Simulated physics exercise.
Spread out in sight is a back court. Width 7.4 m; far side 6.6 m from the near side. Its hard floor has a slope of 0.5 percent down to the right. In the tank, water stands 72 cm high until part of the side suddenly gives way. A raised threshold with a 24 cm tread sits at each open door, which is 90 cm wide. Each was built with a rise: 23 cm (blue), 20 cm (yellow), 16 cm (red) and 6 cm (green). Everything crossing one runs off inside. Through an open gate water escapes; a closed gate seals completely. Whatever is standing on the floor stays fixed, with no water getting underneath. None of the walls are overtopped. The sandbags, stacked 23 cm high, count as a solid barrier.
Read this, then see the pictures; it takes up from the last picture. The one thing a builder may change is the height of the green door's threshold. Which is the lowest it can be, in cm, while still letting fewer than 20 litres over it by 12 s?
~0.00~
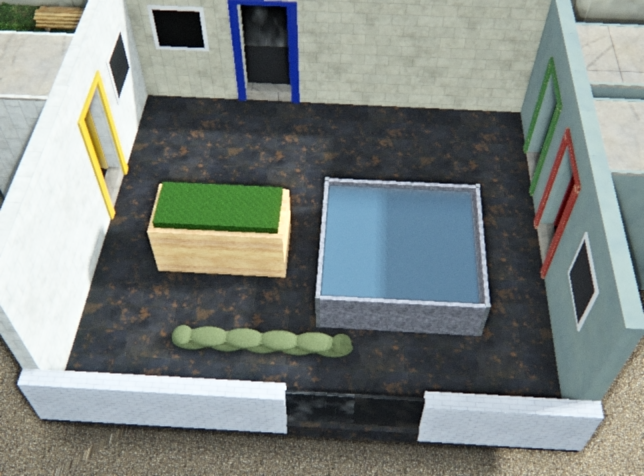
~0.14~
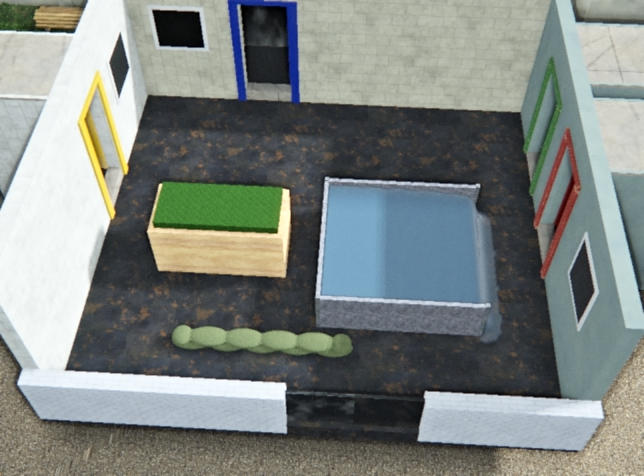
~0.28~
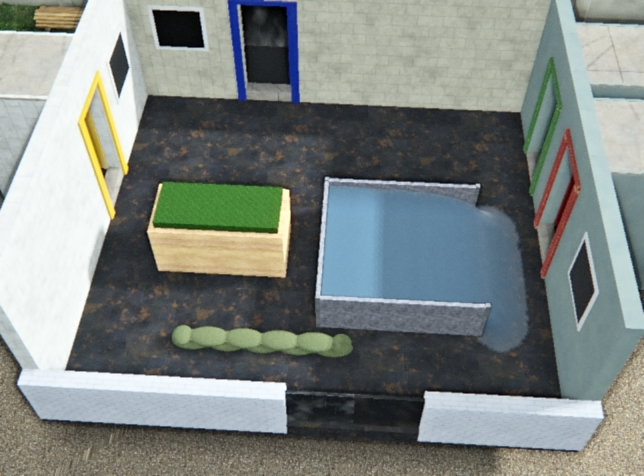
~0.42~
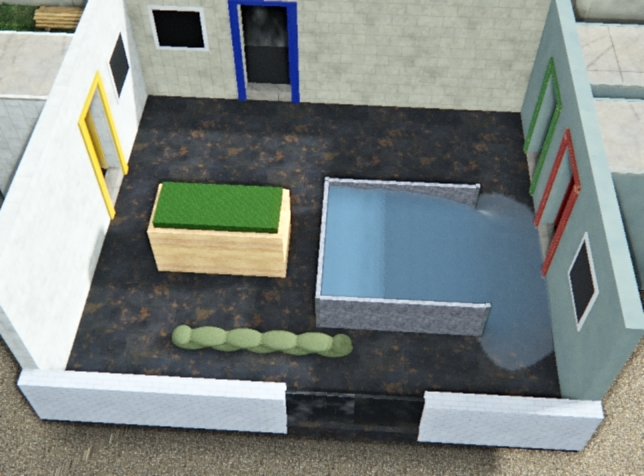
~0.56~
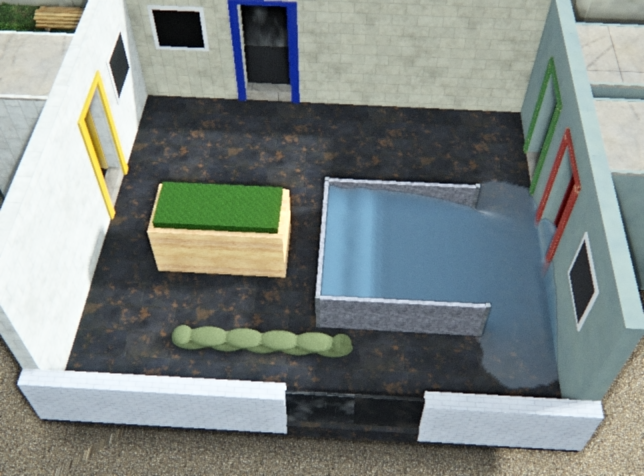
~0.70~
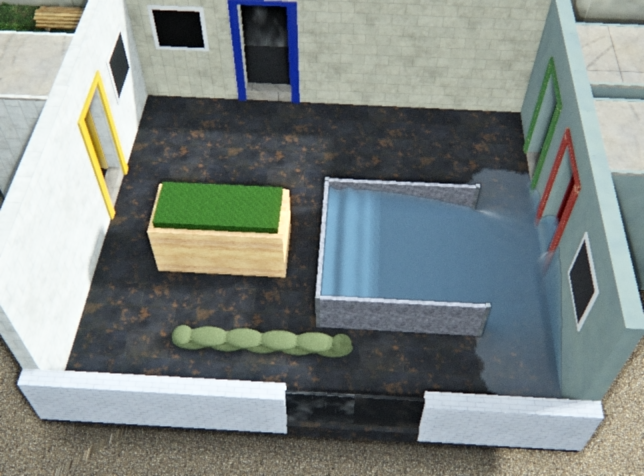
No lower than about 11.5 cm.
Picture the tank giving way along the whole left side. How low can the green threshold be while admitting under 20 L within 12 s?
That way, roughly 12.5 cm.
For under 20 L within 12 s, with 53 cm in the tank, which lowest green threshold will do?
Then a height close to 8.5 cm.
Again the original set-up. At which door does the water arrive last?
Last in order comes the yellow door.
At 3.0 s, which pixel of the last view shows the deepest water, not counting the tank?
Look close to (565, 426).
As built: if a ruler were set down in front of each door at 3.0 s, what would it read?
Centimetres: Blue = 0, yellow = 0, red = 30, green = 13.
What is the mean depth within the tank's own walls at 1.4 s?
Close to 41 cm deep on average.
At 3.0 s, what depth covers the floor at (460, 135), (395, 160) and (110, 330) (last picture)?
Close to 9, 1 and 0 cm deep.
After 1.4 s water covers 15 % of the floor, deepest (54 cm) near (565, 426); 12 cm at the green door, 2 litres in over its 6 cm threshold.
After 3.0 s water covers 40 % of the floor, deepest (40 cm) near (565, 426); 13 cm at the green door, 40 litres in over its 6 cm threshold.
After 12.0 s water covers 95 % of the floor, deepest (12 cm) near (382, 135); 6 cm at the green door, 91 litres in over its 6 cm threshold.
At the green door as built, the water arrived by 0.8 s and peaked near 14 cm at 2.0 s.
Run again over the same 12 s with other heights there, 32 litres in over 10 cm, 10 litres over 13.5 cm. The limit of 20 litres is kept from about 11.5 cm up.
